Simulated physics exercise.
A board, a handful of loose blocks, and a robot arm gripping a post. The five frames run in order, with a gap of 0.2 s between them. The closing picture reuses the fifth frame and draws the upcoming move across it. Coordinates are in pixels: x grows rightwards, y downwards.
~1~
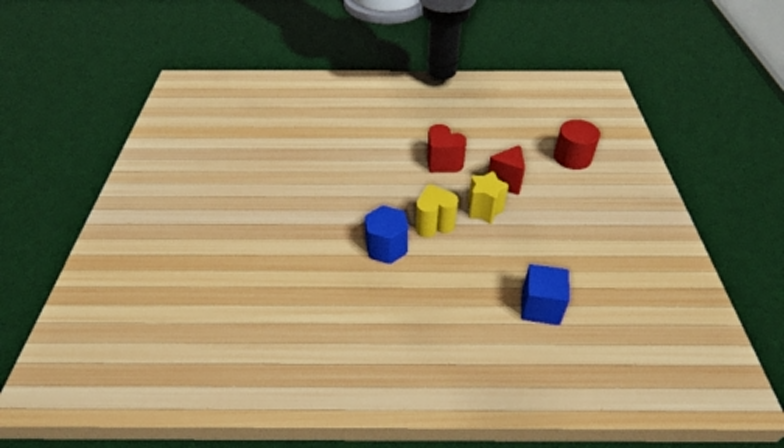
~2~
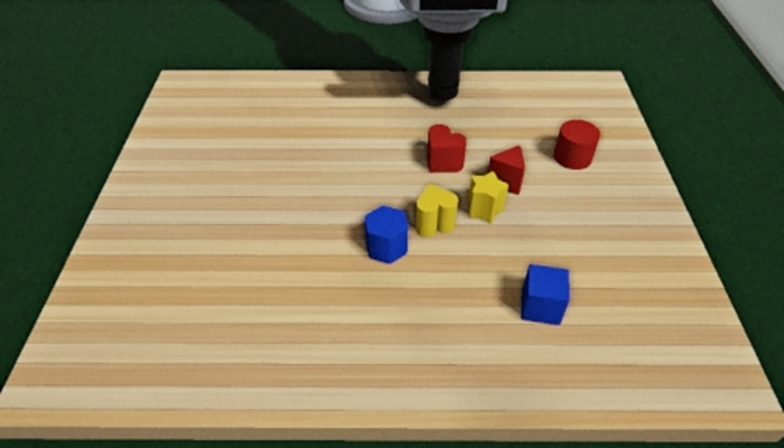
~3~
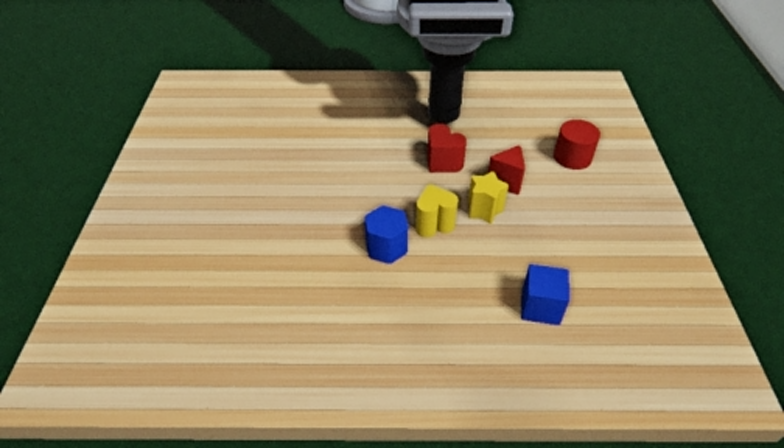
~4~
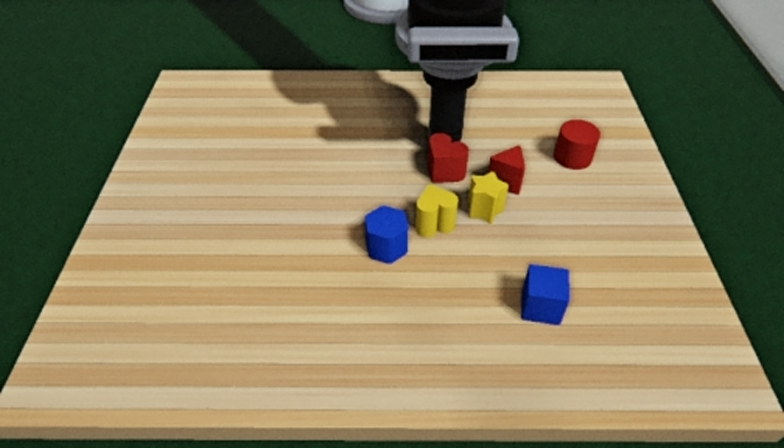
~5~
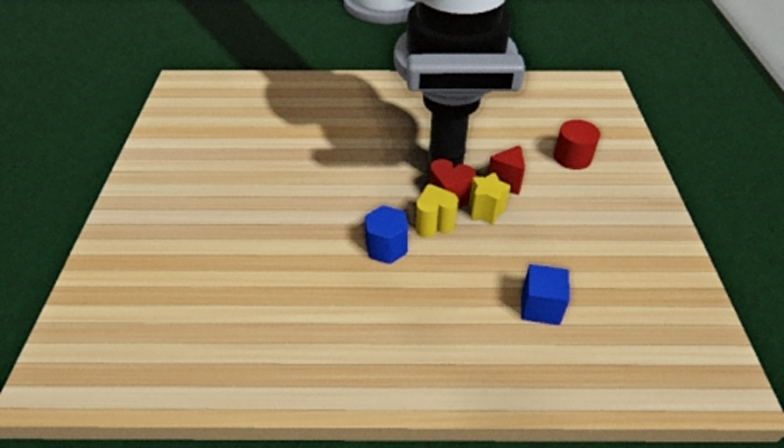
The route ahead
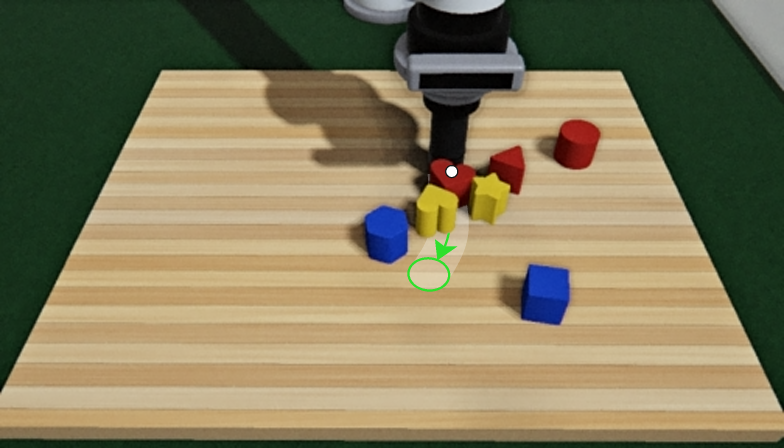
Robot arm lowering a black post across a wooden board and pushing a red heart block toward two yellow blocks.
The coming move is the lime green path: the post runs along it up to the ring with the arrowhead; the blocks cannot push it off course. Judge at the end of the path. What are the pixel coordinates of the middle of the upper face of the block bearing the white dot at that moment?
It should be at about (451, 274).
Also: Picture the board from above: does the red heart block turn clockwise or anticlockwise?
It twists anticlockwise.
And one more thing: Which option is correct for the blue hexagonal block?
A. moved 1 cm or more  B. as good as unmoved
Choice B: As good as unmoved.
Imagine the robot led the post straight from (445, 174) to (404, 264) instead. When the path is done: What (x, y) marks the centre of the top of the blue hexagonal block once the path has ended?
It comes to (362, 238).
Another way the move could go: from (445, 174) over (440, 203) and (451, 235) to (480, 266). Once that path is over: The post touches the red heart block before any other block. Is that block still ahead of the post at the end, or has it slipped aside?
In front, I predict.
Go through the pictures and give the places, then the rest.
The first frame shows lower end of the post (442, 73), tops of blocks, blue hexagonal block (386, 221), yellow heart block (436, 198), red heart block (445, 136), yellow star (488, 184).
The second frame shows post (443, 93), blocks as before.
The third frame shows post (444, 115), blocks as before.
The fourth frame shows post (445, 138), red heart block (447, 146).
The fifth frame shows post (446, 163), blue hexagonal block (386, 221), yellow heart block (436, 198), red heart block (452, 172), yellow star (490, 185).
The drawn path runs from (445, 174) over (449, 205) and (447, 239) to (429, 274); the dot is on the red heart block.
On the path given first. One third of the way, post (450, 194); yellow heart block (428, 217); red heart block (455, 202), turned 20° anticlockwise; yellow star (497, 191), turned 30° anticlockwise.
Two thirds of the way, post (448, 229); yellow heart block (414, 247), turned 45° clockwise; red heart block (454, 240), turned 25° anticlockwise; yellow star (497, 191), turned 30° anticlockwise.
At the end, post (430, 263); blue hexagonal block not moved; yellow heart block (391, 264), turned 75° clockwise; red heart block (451, 274), turned 50° anticlockwise; yellow star (497, 191), turned 30° anticlockwise.
